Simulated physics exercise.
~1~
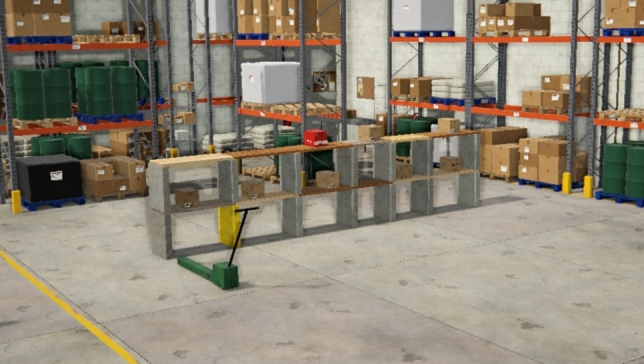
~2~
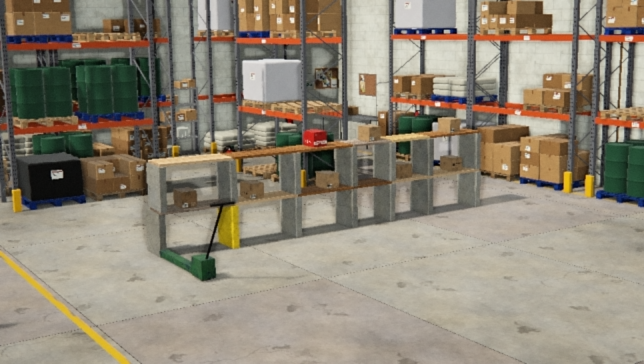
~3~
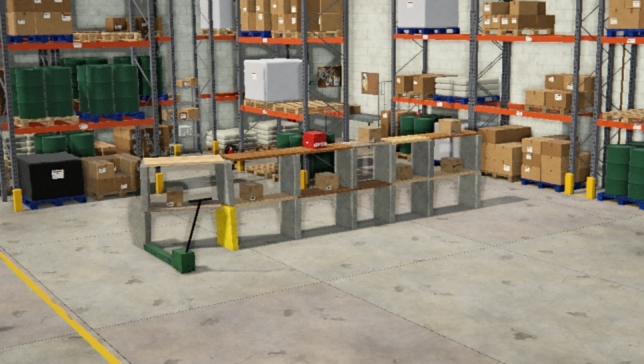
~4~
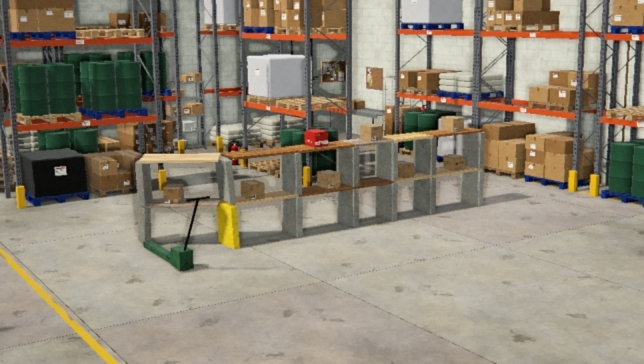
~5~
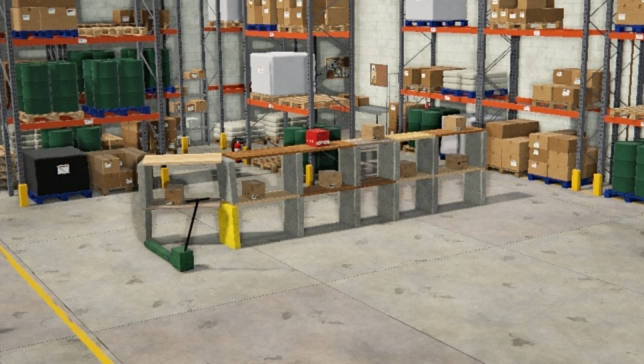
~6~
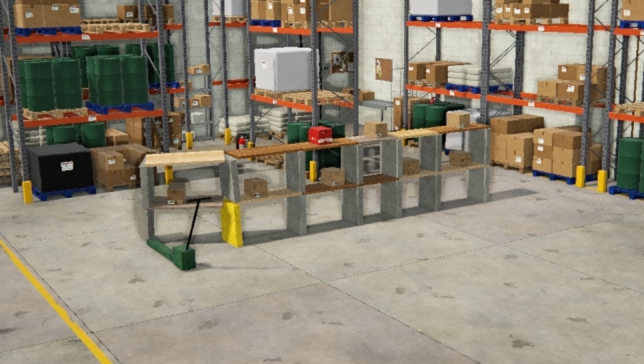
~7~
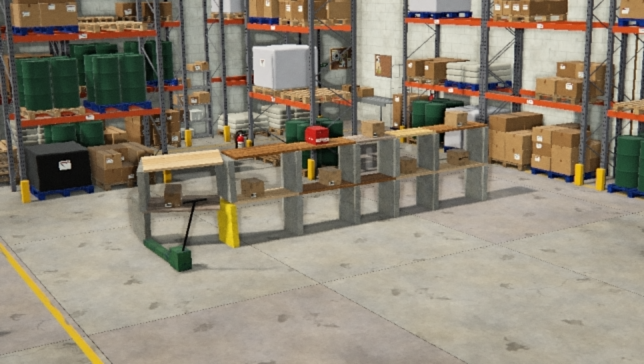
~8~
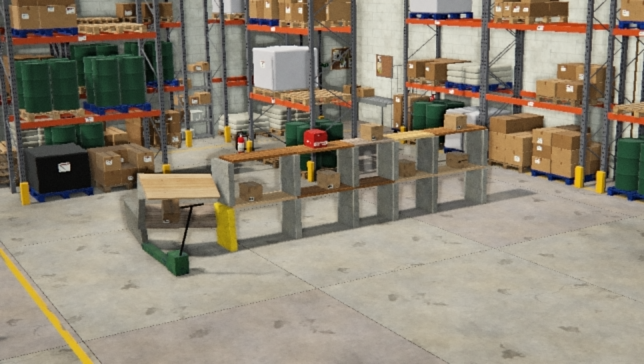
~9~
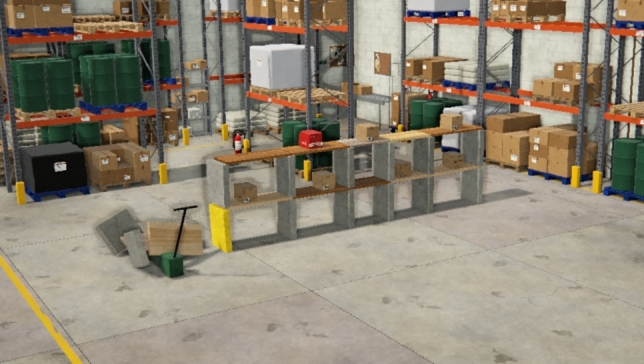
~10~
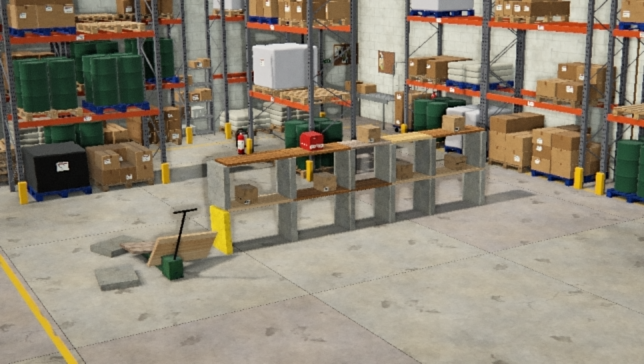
The clip shows a two-tier row of grey blocks and boards in a warehouse as a green floor jack moves left against its left end, where the end section leans and collapses onto the floor, leaving the yellow upright, the red carton and the remaining row standing.
